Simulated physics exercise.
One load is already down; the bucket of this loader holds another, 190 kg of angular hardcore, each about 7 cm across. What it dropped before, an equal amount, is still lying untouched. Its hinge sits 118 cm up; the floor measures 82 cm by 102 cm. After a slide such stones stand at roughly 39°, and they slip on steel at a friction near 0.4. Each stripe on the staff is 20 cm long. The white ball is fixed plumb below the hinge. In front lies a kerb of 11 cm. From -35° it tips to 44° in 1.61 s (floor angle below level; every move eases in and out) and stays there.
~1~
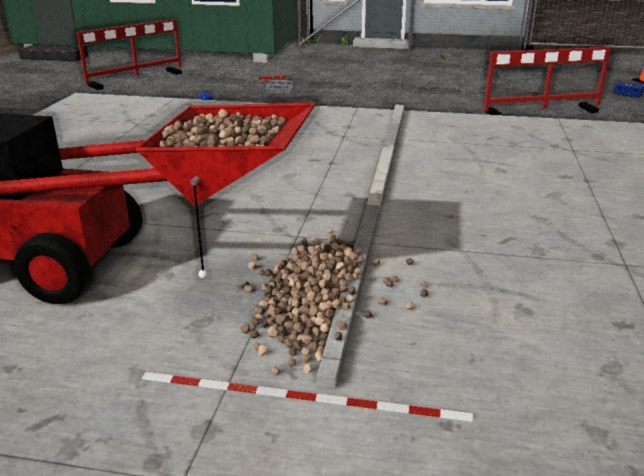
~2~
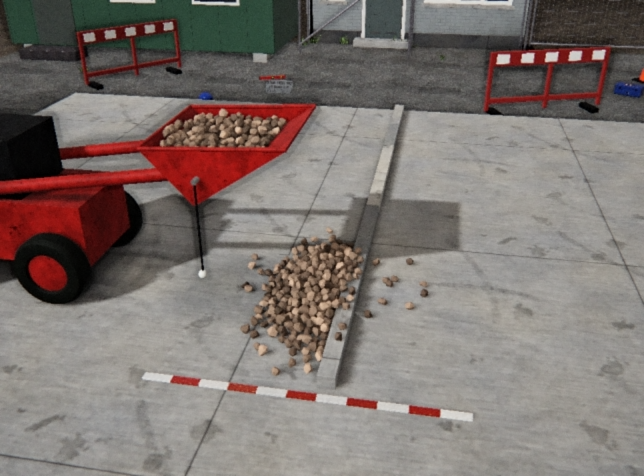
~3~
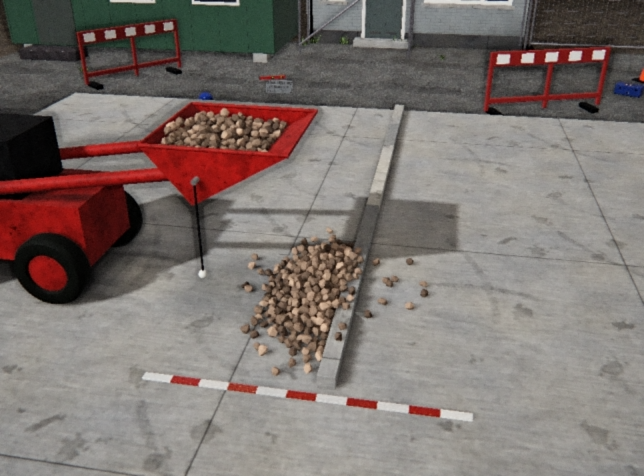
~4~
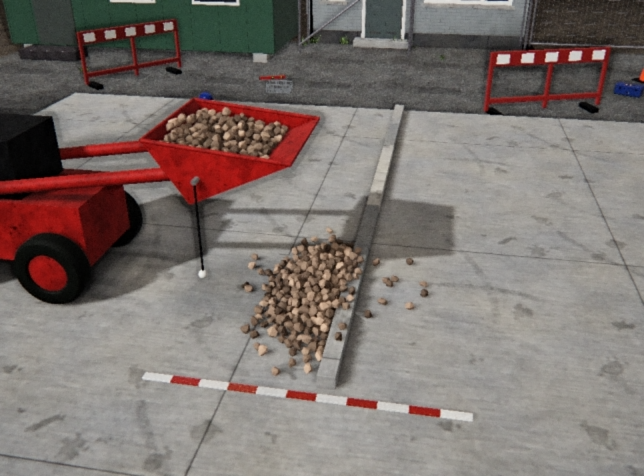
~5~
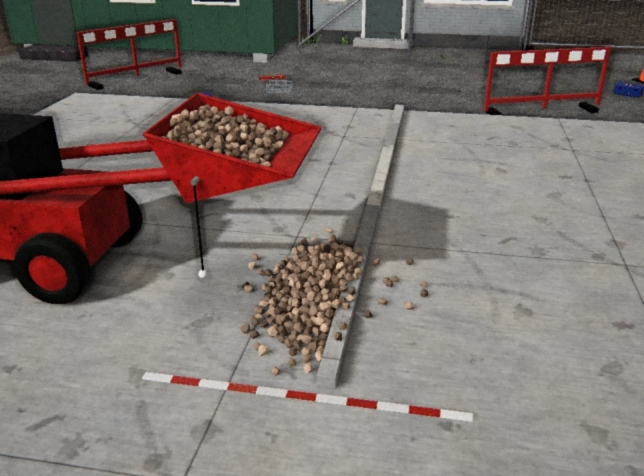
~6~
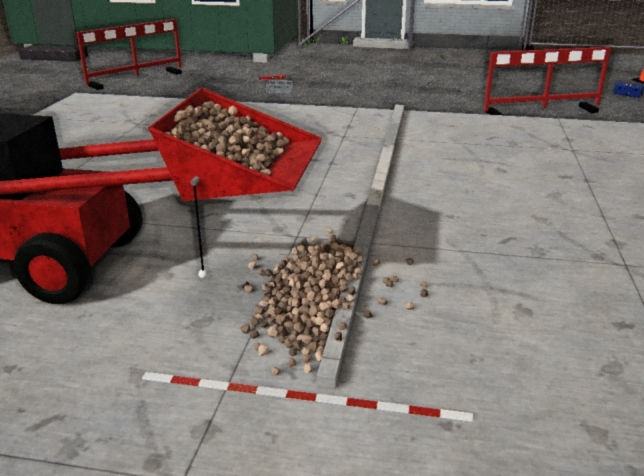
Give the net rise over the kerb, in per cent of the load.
Roughly 12 per cent of a load more.
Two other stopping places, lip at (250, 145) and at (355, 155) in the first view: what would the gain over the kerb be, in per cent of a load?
About 0 and 90 per cent.
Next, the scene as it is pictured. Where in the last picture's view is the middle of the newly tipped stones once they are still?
Near (309, 278).
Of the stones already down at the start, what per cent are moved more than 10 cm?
Roughly 5 per cent of them.
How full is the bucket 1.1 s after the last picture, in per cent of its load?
Roughly 40 per cent is still inside.
Then, 0.6 s after the last picture the floor is at 32°; in per cent of one load, 100 in the bucket, 98 on this side of the kerb, 2 over the kerb; the foremost stones are at (402, 286).
Then, 1.1 s after the last picture the floor is at 44°; in per cent of one load, 39 in the bucket, 159 on this side of the kerb, 2 over the kerb; the foremost stones are at (402, 286).
Then, 1.5 s after the last picture the floor is at 44°; in per cent of one load, 0 in the bucket, 192 on this side of the kerb, 8 over the kerb; the foremost stones are at (405, 291).
Then, 3.9 s after the last picture the floor is at 44°; in per cent of one load, 0 in the bucket, 186 on this side of the kerb, 14 over the kerb; the foremost stones are at (426, 304). Net gain over the kerb, 12.
